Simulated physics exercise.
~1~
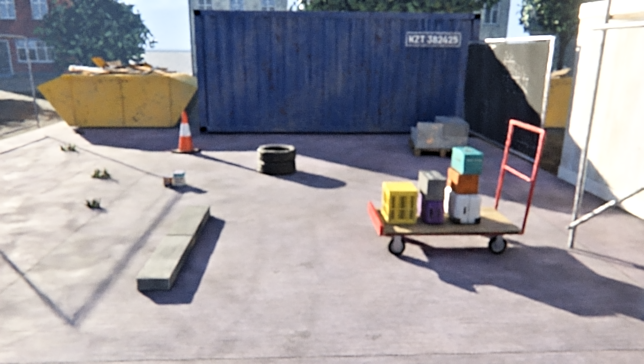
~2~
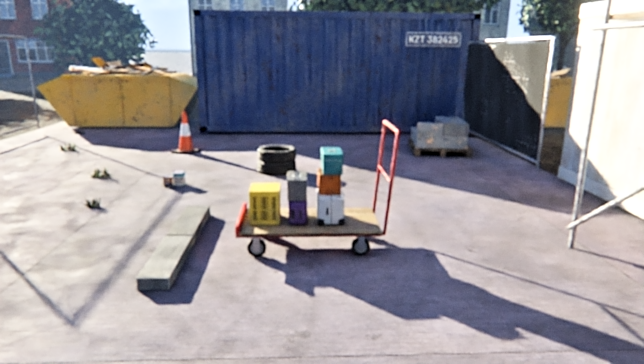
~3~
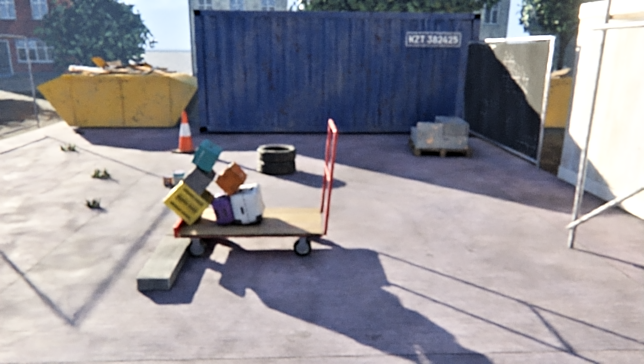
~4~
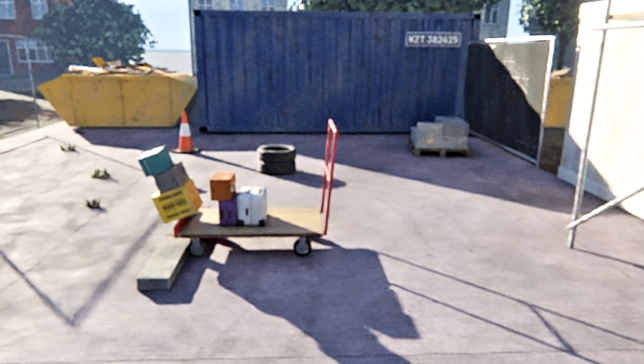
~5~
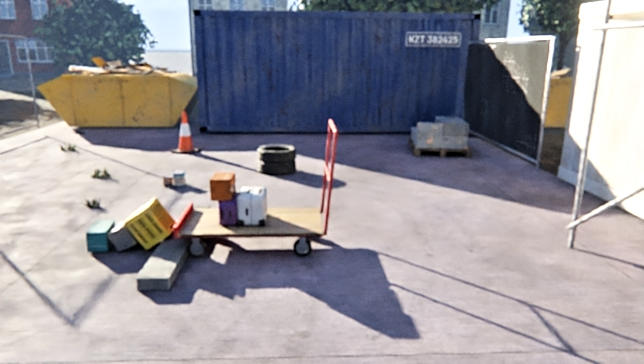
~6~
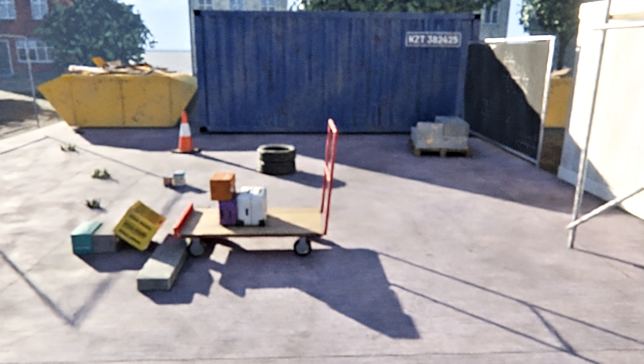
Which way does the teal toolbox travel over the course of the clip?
The teal toolbox travels to the left, first riding on the trolley and then tumbling off its front end to the ground.
A loaded trolley rolls left into a low step, spilling three pieces past its front edge.
